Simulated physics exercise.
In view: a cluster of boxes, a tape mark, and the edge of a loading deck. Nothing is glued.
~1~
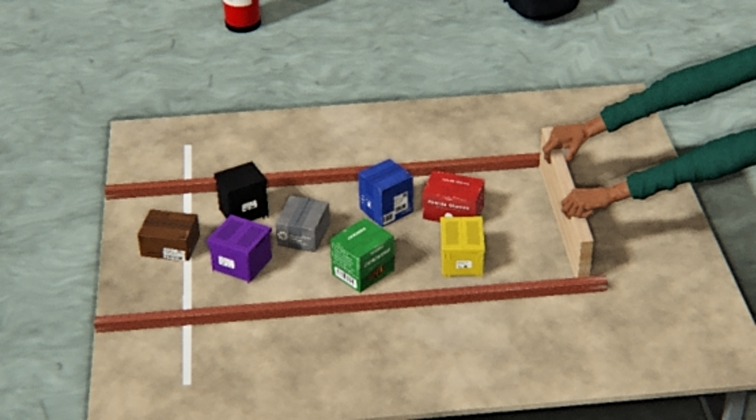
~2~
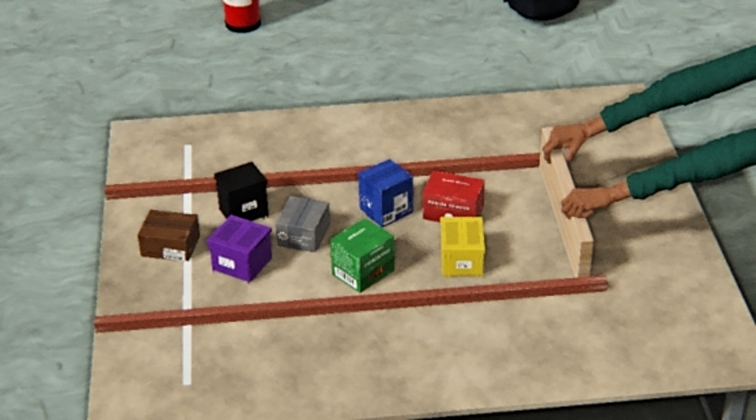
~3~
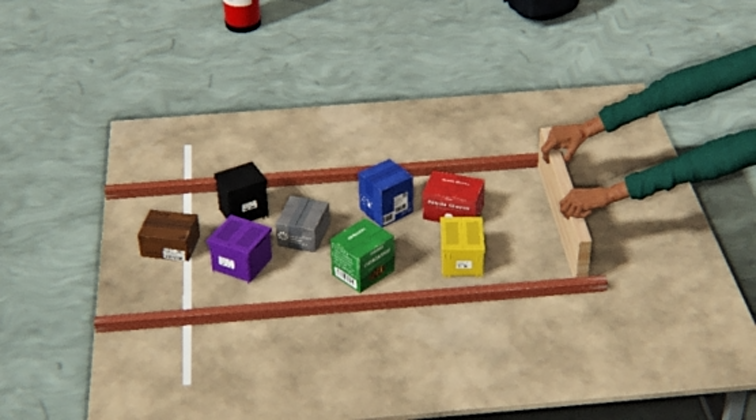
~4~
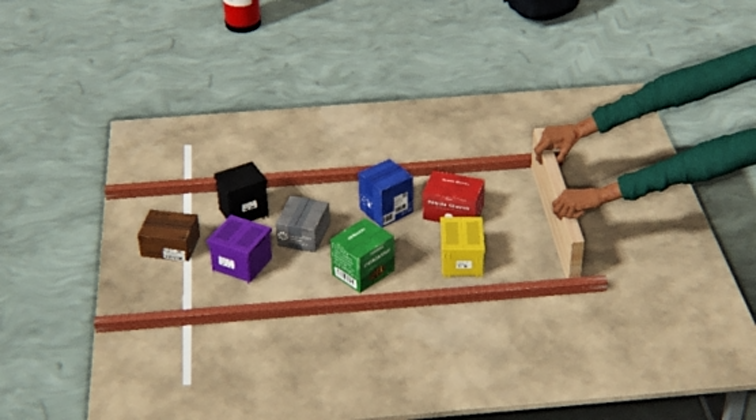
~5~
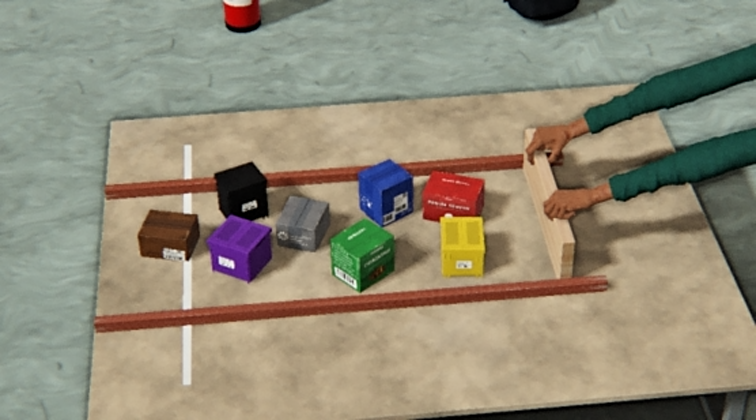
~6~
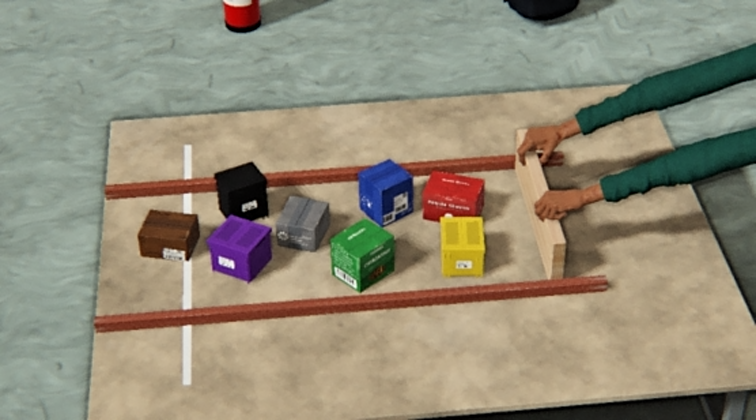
The clip opens on eight colourful boxes between two reddish rails on a board, the brown one at a white tape line, while two hands hold a wooden plank at the right. The plank stays nearly still at first, then the hands slide it slightly left, while the boxes stay in place.
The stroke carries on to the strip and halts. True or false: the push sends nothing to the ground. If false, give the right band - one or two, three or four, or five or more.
False, one or two.
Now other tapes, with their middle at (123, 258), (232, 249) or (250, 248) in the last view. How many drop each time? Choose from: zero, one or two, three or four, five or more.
More than four; none at all; none at all.
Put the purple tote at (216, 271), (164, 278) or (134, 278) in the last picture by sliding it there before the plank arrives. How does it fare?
Spot by spot: It ends up off; it ends up off; it ends up off.
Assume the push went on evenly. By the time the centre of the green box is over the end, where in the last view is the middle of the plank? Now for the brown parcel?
The middle is at (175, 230) when it's the green box, and at (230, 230) when it's the brown parcel.
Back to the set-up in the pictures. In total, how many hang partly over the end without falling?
2.
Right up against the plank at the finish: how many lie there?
3 in contact.
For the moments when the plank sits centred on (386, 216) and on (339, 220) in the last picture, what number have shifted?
At first I count 5, and then 7.
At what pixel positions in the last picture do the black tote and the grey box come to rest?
Roughly (126, 191); the other one roughly (110, 226).
Soon after, none off yet; brown parcel at rest near (169, 235); purple tote moving near (240, 251); black tote at rest near (242, 196).
At rest, the number that fall off is one or two; fallen, purple tote and brown parcel.
